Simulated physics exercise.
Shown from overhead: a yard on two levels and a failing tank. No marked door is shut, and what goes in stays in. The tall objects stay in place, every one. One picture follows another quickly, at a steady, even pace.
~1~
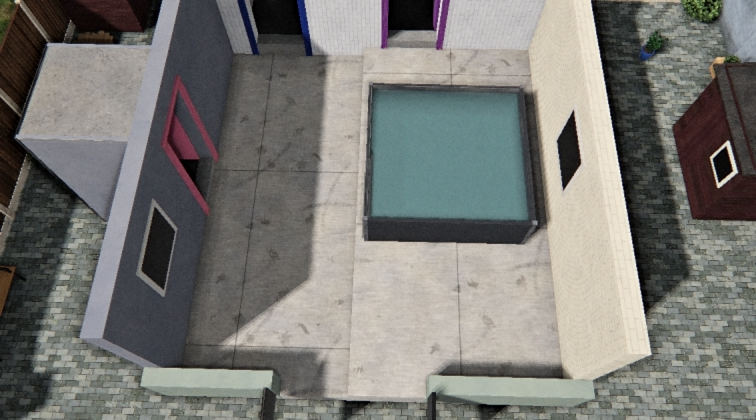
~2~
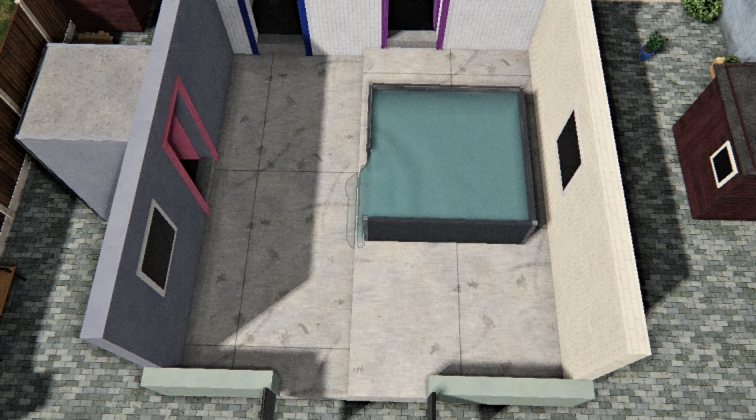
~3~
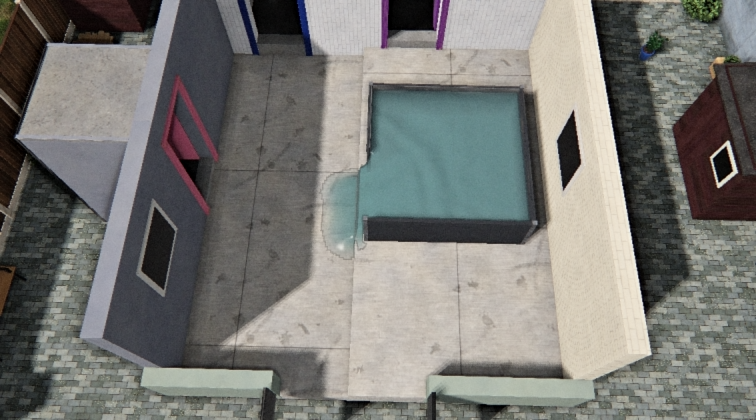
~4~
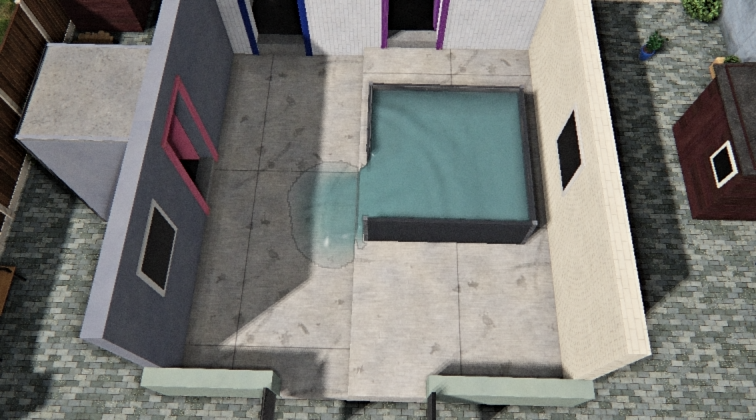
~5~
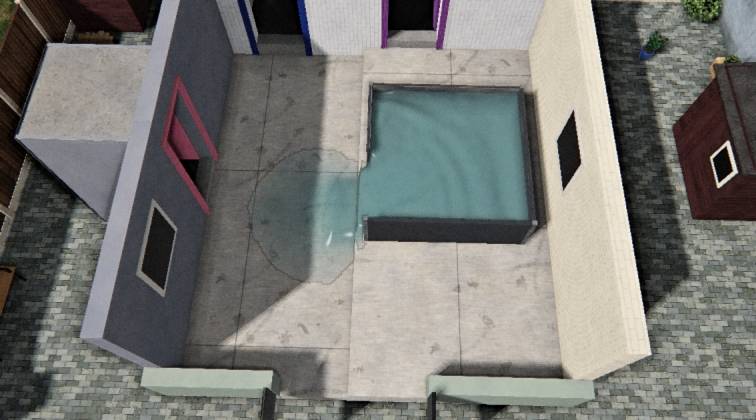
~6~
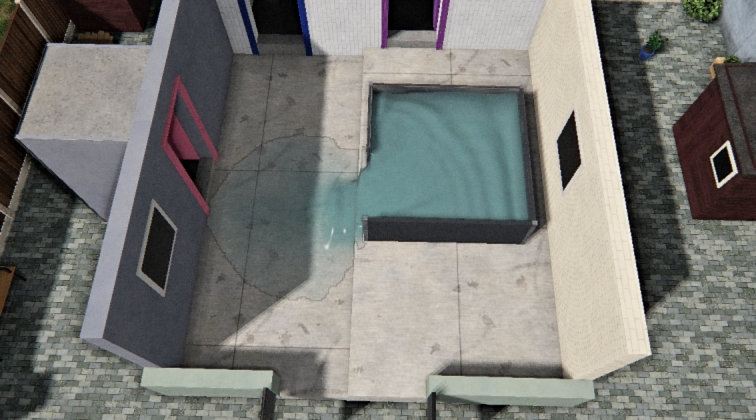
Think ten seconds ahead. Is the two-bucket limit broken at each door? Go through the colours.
My prediction: The purple door gets two buckets or fewer; the pink door gets over two buckets; the blue door gets two buckets or fewer.
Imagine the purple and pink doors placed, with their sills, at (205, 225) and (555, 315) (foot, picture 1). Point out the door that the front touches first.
Answer: The one in purple.
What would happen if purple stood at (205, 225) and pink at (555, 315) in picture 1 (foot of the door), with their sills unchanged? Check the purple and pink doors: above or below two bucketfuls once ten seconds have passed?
As I see it, the purple exceeds the limit while the pink stays within limit.
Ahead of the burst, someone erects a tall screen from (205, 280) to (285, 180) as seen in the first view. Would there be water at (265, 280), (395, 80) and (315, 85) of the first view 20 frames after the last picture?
Soaked, untouched, soaked.
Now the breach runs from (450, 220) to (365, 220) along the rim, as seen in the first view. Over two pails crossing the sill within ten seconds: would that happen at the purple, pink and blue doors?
I reckon purple door gets less, pink door gets less and blue door gets less.
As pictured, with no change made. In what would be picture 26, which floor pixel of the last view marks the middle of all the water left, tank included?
I'd put my finger on (355, 203).
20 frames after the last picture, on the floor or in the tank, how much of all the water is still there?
About 92 per cent.
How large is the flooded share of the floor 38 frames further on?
My estimate is close to 55 per cent.
A moment on, water covers 35 % of the floor; the purple door not reached, the pink door over two buckets in, the blue door not reached.
Next, water covers 35 % of the floor; the purple door not reached, the pink door far over two buckets in, the blue door not reached.
Then, water covers 55 % of the floor; the purple door not reached, the pink door far over two buckets in, the blue door wet at the sill, nothing in.
Later, water covers 55 % of the floor; the purple door not reached, the pink door far over two buckets in, the blue door wet at the sill, nothing in.
In the end, water covers 55 % of the floor; the purple door not reached, the pink door far over two buckets in, the blue door wet at the sill, nothing in.
